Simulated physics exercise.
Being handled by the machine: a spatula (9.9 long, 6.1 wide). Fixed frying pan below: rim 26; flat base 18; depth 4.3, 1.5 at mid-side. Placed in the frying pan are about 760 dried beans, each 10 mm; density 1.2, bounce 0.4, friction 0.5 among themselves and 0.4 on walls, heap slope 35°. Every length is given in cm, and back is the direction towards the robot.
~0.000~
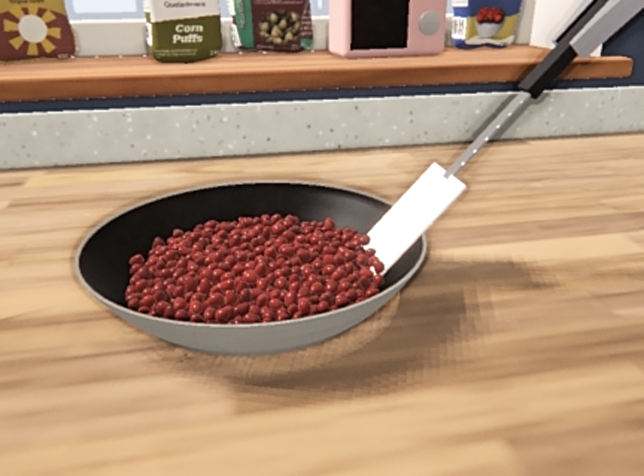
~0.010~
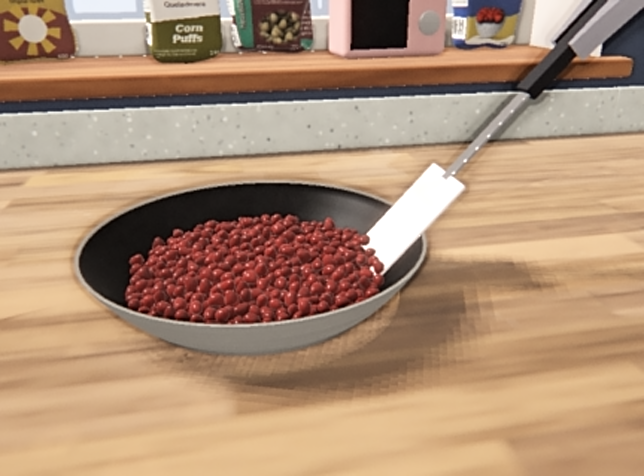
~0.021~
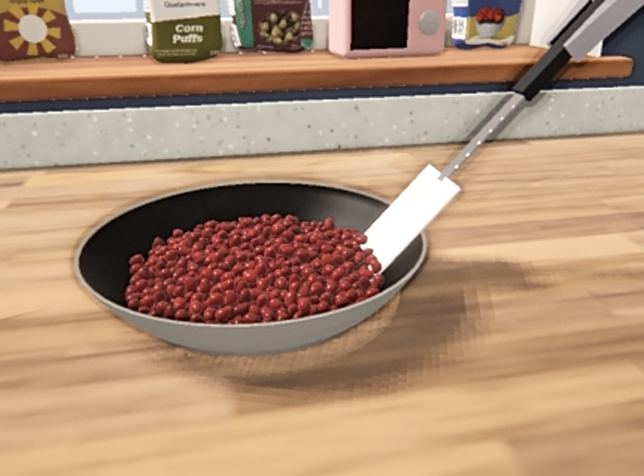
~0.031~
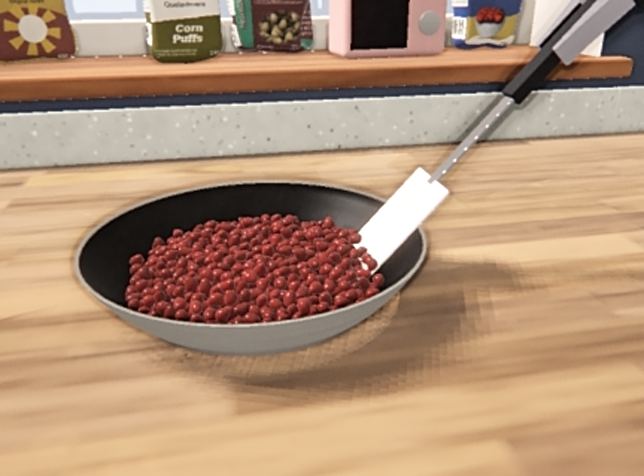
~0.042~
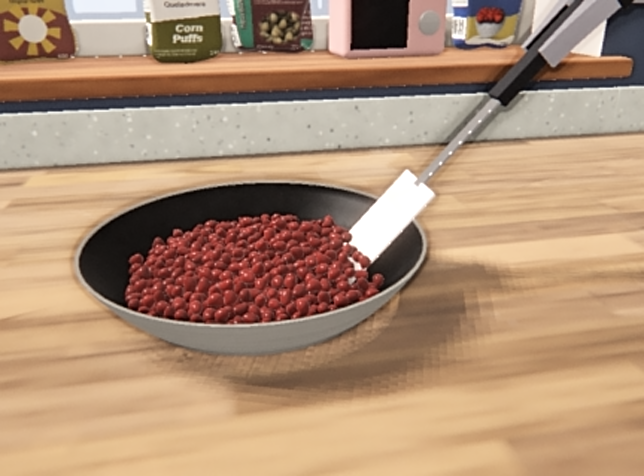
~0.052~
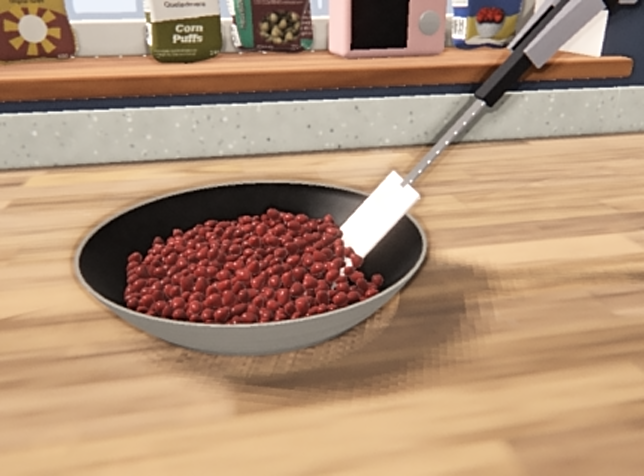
On a wooden kitchen counter, a dark frying pan sat with a heap of small red beans in it, while a spatula tucked in at the right side barely moved at first, then slid slightly left, nudging some beans.
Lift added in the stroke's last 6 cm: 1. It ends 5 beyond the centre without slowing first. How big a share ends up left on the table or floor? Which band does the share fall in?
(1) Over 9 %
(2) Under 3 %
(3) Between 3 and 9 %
(3) Between 3 and 9 %.
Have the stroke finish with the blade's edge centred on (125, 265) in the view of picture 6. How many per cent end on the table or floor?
I'd estimate about 30 per cent.
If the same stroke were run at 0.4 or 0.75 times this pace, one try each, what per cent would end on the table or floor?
First try around 0 %, second try around 0 %.
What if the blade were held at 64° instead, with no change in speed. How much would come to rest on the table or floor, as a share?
That gives about 5 in a hundred.
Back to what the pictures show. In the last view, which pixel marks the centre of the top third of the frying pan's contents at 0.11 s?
I'd put it somewhere near (234, 253).
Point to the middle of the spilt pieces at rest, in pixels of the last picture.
Near pixel (14, 312).
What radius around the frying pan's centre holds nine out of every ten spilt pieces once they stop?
Roughly 25 cm.
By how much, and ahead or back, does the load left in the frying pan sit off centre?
It sits near 4.0 centimetres ahead of centre.
After 0.08 s, sloping 47°, highest piece 7 above the table; 758 in the frying pan.
After 0.11 s, sloping 47°, highest piece 9 above the table; 758 in the frying pan.
After 0.32 s, sloping 47°, highest piece 6 above the table; 726 in the frying pan, 31 on the table or floor, 1 on the blade or in flight.
After 1.37 s, sloping 47°, highest piece 5 above the table; 723 in the frying pan, 35 on the table or floor.
In the end, 723 in the frying pan, 35 on the table or floor. That is 5 % on the table or floor.
